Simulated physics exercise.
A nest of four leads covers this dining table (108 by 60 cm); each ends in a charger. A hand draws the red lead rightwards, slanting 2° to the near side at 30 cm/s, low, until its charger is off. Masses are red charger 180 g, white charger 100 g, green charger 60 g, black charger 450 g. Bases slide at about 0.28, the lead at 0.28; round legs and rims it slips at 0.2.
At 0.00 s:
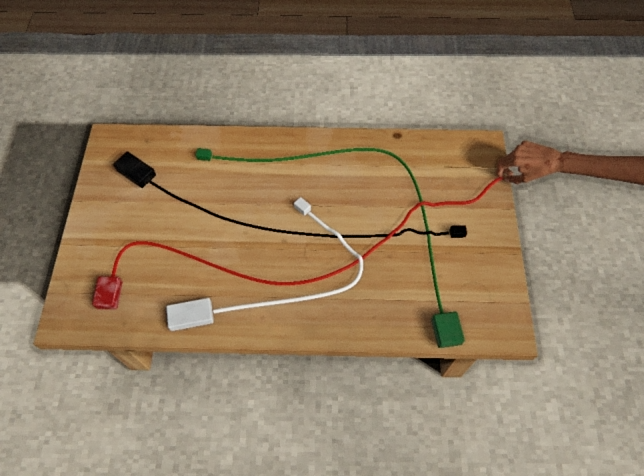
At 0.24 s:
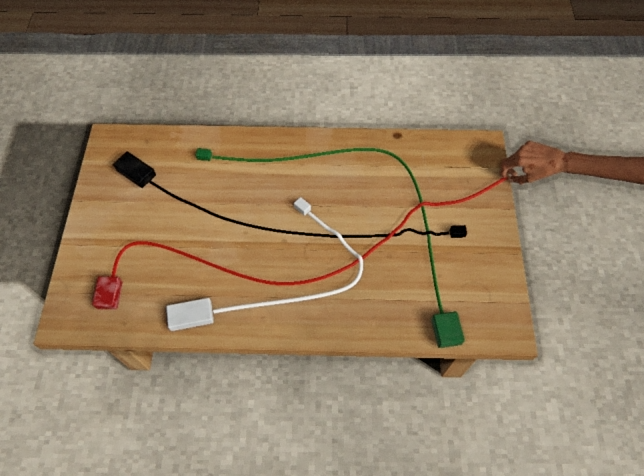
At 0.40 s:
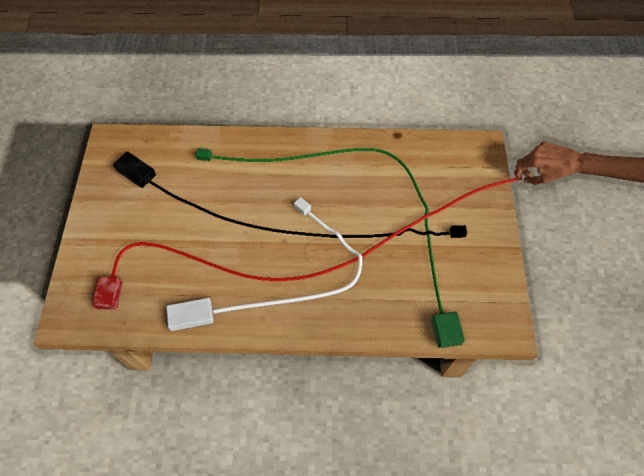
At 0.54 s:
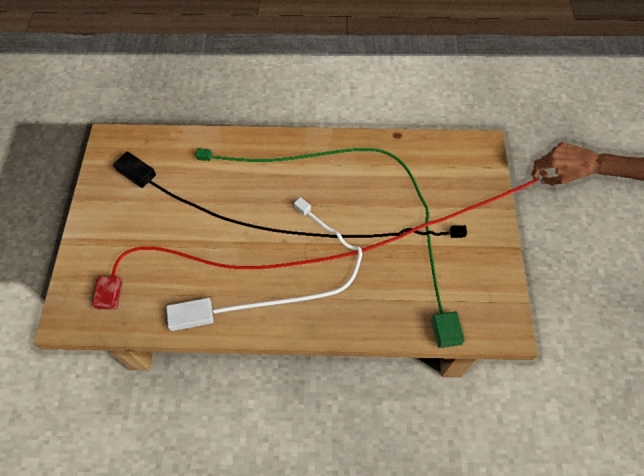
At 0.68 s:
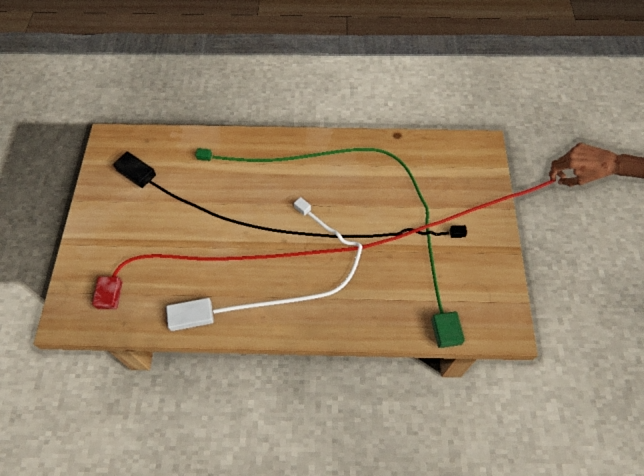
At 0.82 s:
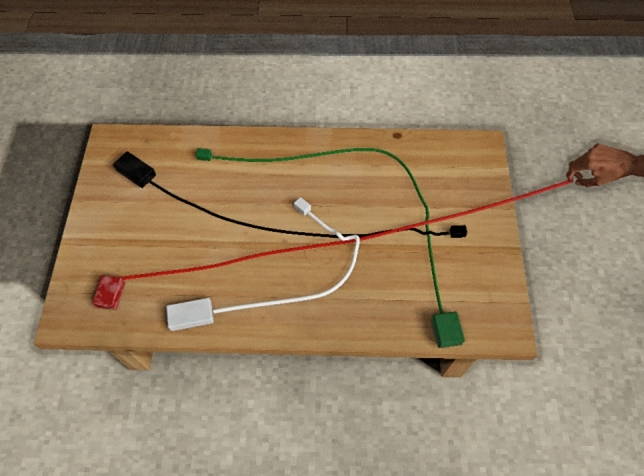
Red lead being drawn rightwards by a hand, straightening across white, black and green leads on a wooden table.
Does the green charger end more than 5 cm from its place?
Verdict: The green charger hardly stirs.
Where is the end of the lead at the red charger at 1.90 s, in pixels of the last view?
Around (254, 267).
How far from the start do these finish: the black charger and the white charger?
About: Black charger 6 cm, white charger over the edge.
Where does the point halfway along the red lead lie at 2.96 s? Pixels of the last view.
Around (614, 215).
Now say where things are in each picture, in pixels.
In the first picture, green charger (449, 327); crossings (336, 235) white over black, (359, 262) white over red, (390, 235) red over black, (428, 199) red over green, (435, 233) black over green; red lead runs through (396, 230) (320, 278) (225, 270) (137, 243); grip (503, 177).
In the second picture, red lead runs through (320, 278) (137, 243); grip (507, 178).
In the third picture, red lead runs through (322, 273) (138, 244); grip (521, 178).
In the fourth picture, red lead runs through (332, 258) (143, 248); grip (538, 179).
In the fifth picture, red lead runs through (346, 250) (153, 256); grip (555, 180).
In the sixth picture, green charger (449, 327); red lead runs through (448, 217) (358, 240) (263, 254) (166, 273); grip (573, 180).
After 1.9 s, the red lead's tail end at (254, 267); red charger 29 cm off its start.
After 3.0 s, the red lead's tail end at (385, 243); red charger 60 cm off its start, white plug 6 cm off its start, white charger 3 cm off its start.
After 4.0 s, the red lead's tail end at (524, 203); red charger 96 cm off its start at (511, 196), white plug 41 cm off its start at (476, 220), white charger 38 cm off its start at (353, 264).
After 5.1 s, the red lead has left the top; green charger 1 cm off its start, red charger over the edge, white charger over the edge.
After 5.6 s, the red lead has left the top; green charger 1 cm off its start at (450, 322), red charger over the edge, white charger over the edge, white plug over the edge.
